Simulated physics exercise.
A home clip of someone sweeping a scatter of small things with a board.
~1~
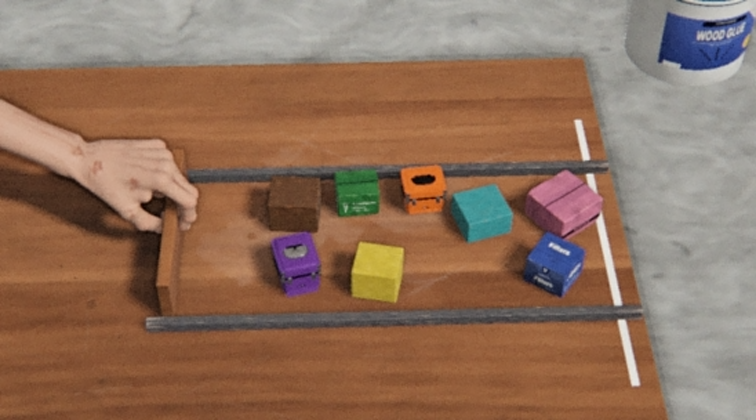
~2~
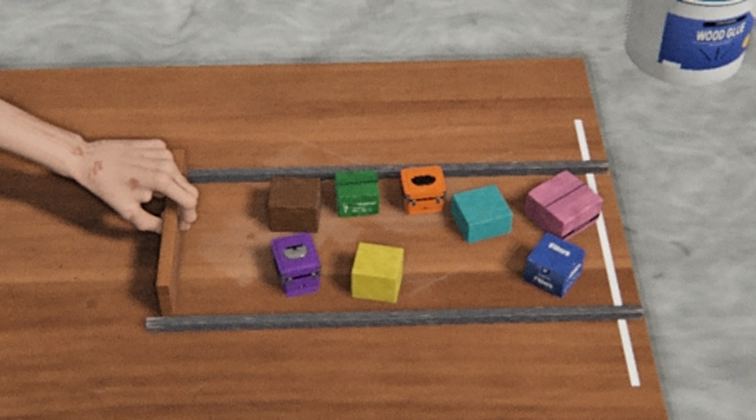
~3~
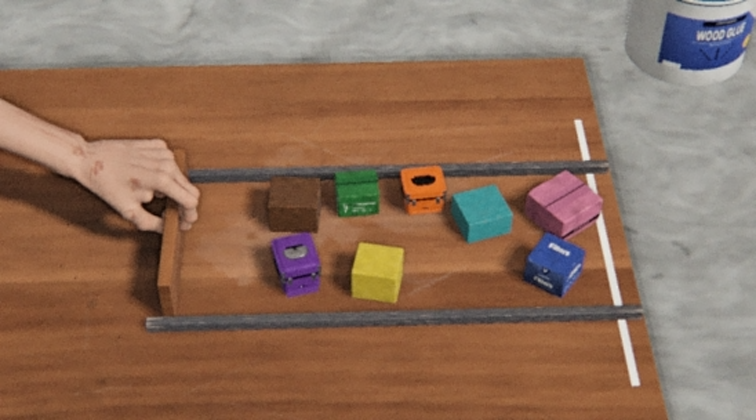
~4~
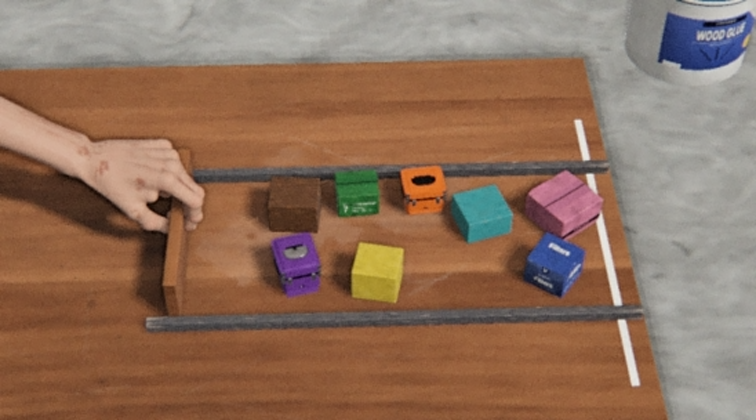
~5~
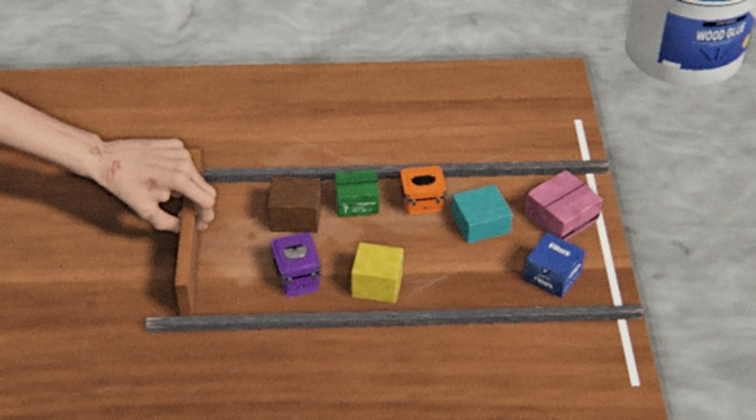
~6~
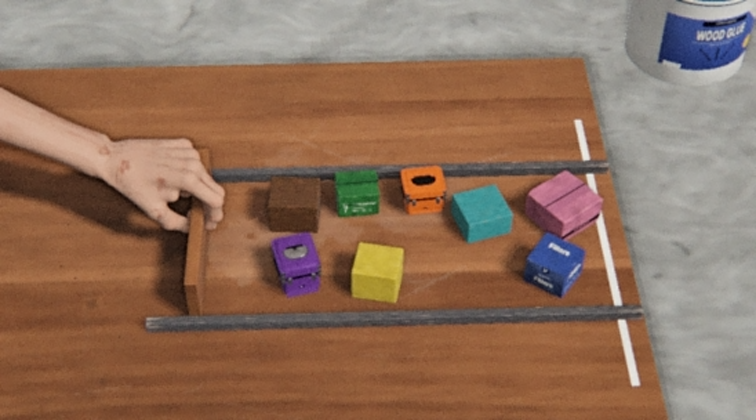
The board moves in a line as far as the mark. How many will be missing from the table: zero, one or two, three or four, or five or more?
As it turns out, the number that fall off is five or more.
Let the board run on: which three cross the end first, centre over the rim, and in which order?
In order: The pink box, then the orange case, then the blue box.
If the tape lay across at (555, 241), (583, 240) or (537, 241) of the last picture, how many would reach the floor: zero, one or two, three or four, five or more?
The falls would be three to four; at least five; 3 or 4.
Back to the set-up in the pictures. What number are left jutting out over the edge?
1 of them.
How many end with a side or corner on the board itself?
1 of them.
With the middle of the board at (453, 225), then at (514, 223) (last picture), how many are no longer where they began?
First 8, then 8.
A little later, none off yet; pink box shifted a little near (584, 210); blue box at rest near (554, 266); turquoise block shifted about its own width near (517, 215).
When it is over, the number that fall off is five or more; down, brown block, green box, yellow block, orange case, turquoise block, blue box and pink box.
